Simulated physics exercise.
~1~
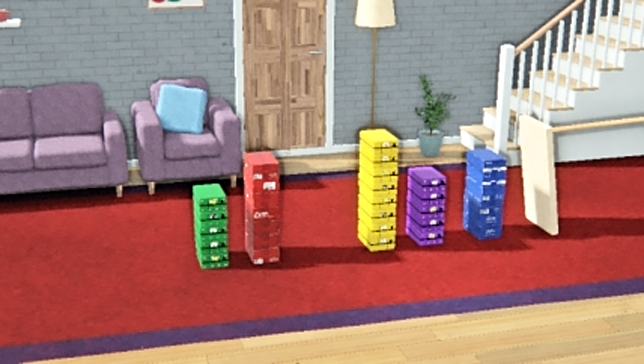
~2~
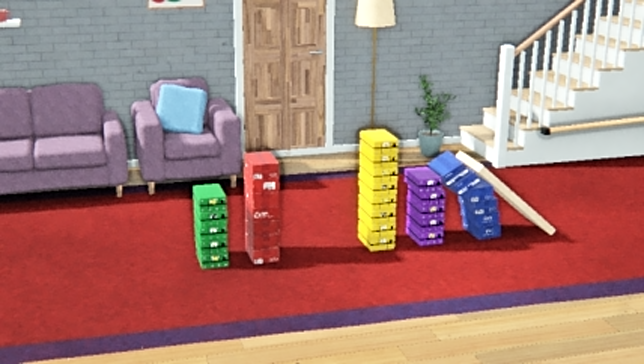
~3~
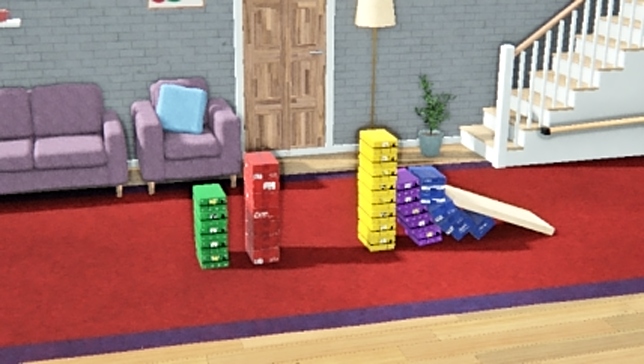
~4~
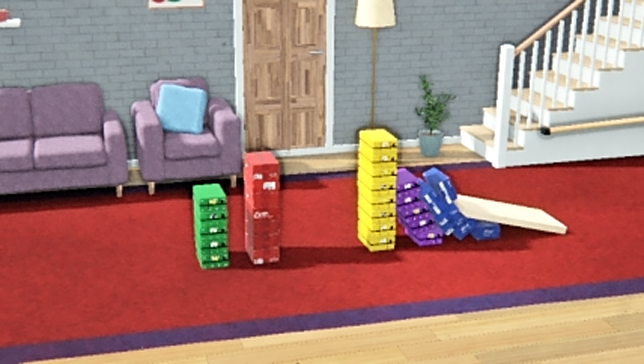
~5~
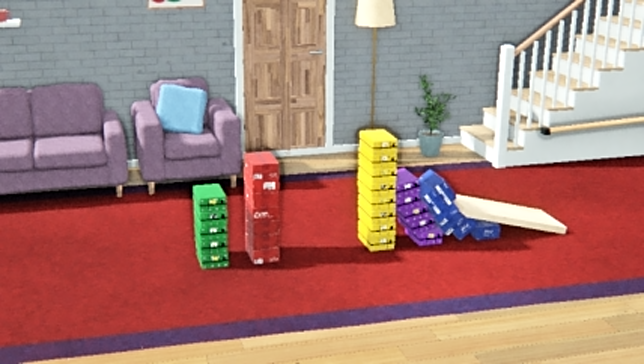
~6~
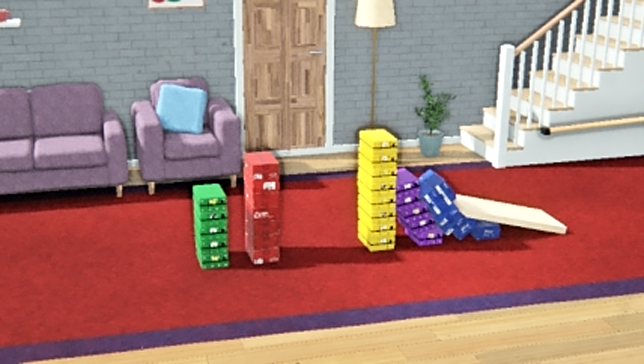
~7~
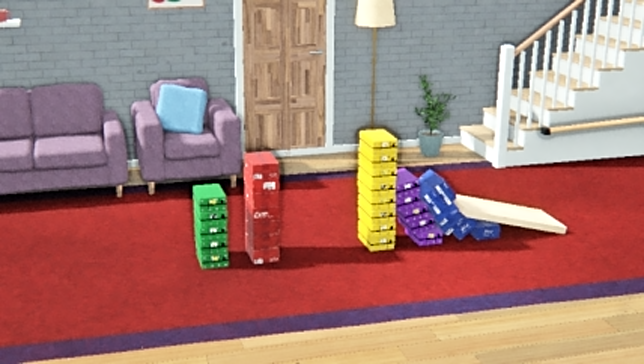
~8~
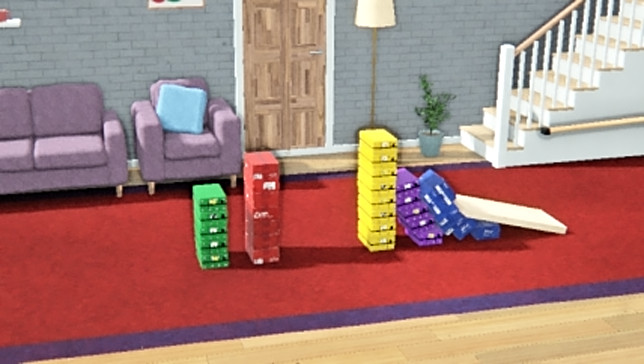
A pale board standing at the right toppled left into the blue pile of boxes, which slumped against the purple pile and left it leaning on the tall yellow one. The yellow, red and green piles stayed standing, with the board resting aslant on the fallen blue boxes.
